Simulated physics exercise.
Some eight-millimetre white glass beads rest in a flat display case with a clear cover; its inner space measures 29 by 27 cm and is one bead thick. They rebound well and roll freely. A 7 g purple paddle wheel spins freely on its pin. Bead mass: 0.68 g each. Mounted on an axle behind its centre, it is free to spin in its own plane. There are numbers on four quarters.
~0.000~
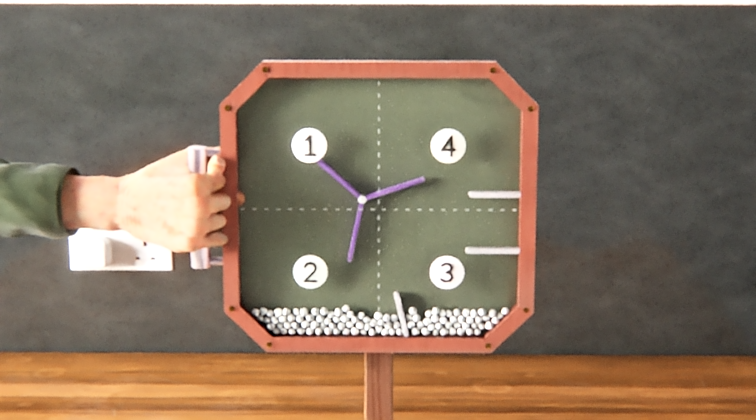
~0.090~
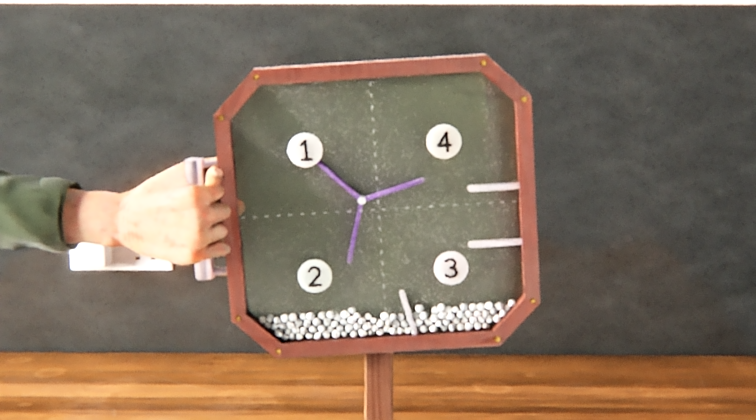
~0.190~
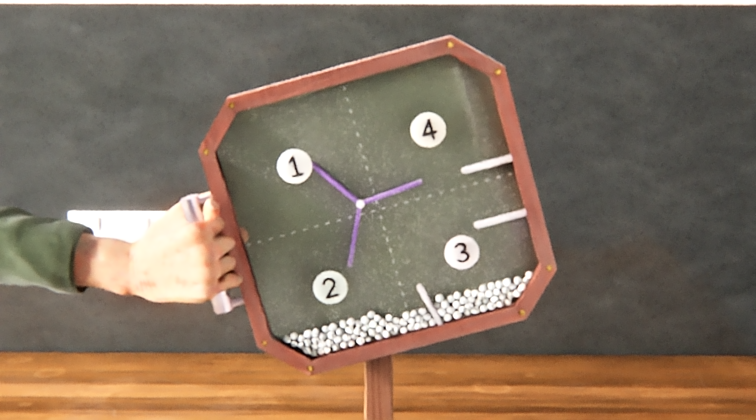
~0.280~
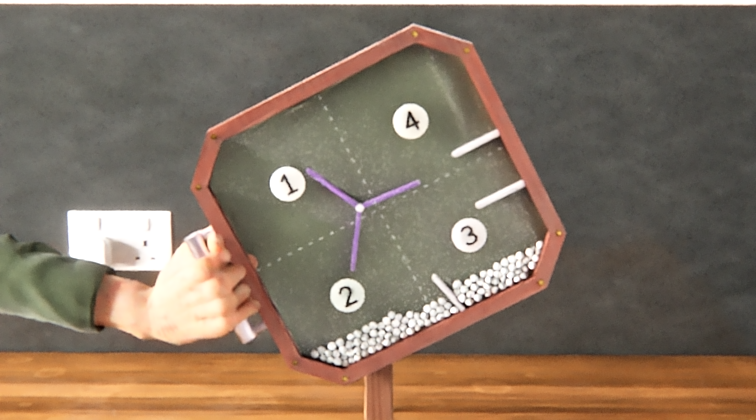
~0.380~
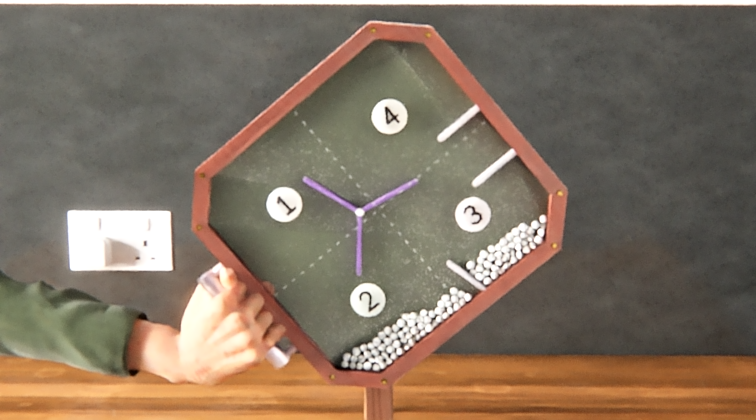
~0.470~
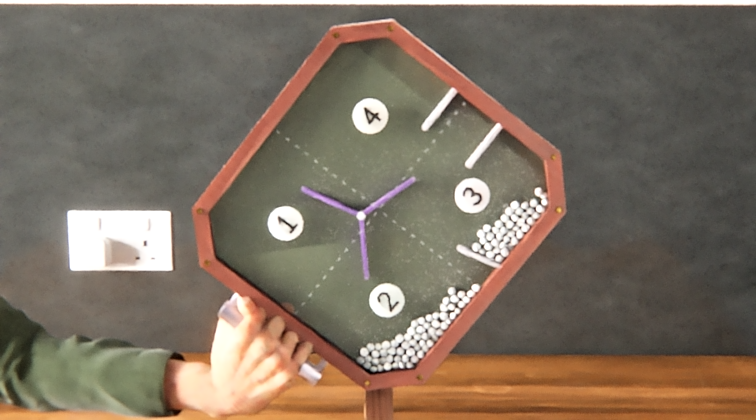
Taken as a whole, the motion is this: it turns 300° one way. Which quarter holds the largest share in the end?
The quarter marked 4.
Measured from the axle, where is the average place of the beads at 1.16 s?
Roughly 5 centimetres to the right and 11 centimetres below.
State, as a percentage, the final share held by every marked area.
In per cent: Quarter 1 holds 0, quarter 2 holds 0, quarter 3 holds 10, quarter 4 holds 90.
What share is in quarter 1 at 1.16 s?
It works out at about 80 percent.
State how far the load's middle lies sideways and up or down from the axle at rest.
Right: About 11 cm; below: About 7 cm.
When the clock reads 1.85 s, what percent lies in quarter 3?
I'd say near 0 in a hundred.
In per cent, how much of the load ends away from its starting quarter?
100 %.
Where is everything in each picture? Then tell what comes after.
The first picture shows level; about 100 beads; beads' middle (378, 322); highest (346, 309); purple paddle wheel (362, 199); no. 1 (309, 146), no. 2 (311, 272), no. 3 (447, 273), no. 4 (448, 146).
The second picture shows turned 4° anticlockwise; beads' middle (385, 322); highest (512, 303).
The third picture shows turned 16° anticlockwise; beads' middle (408, 319); highest (529, 275); wall ends (464, 170), (477, 225), (420, 287).
The fourth picture shows turned 27° anticlockwise; beads' middle (429, 311); highest (540, 245); purple paddle wheel (360, 207).
The fifth picture shows turned 40° anticlockwise; beads' middle (445, 301); highest (544, 219).
The sixth picture shows turned 52° anticlockwise; beads' middle (453, 294); highest (539, 192); purple paddle wheel (361, 215); no. 1 (286, 223), no. 2 (387, 300), no. 3 (472, 196), no. 4 (370, 116).
By 1.16 s, it stands 142° anticlockwise; the beads' middle is 5 cm right of and 11 cm below the centre; no. 1, 80 %, no. 2, 20 %.
By 1.85 s, it has come round 231° anticlockwise; the beads' middle is 4 cm right of and 12 cm below the centre; no. 1, 15 %, no. 4, 85 %.
By 2.45 s, it has come round 300° anticlockwise; the beads' middle is 12 cm right of and 6 cm below the centre; no. 4, 100 %.
Settled by 4.3 s, it has come round 300° anticlockwise; no. 1, 0 %, no. 2, 0 %, no. 3, 10 %, no. 4, 90 %.
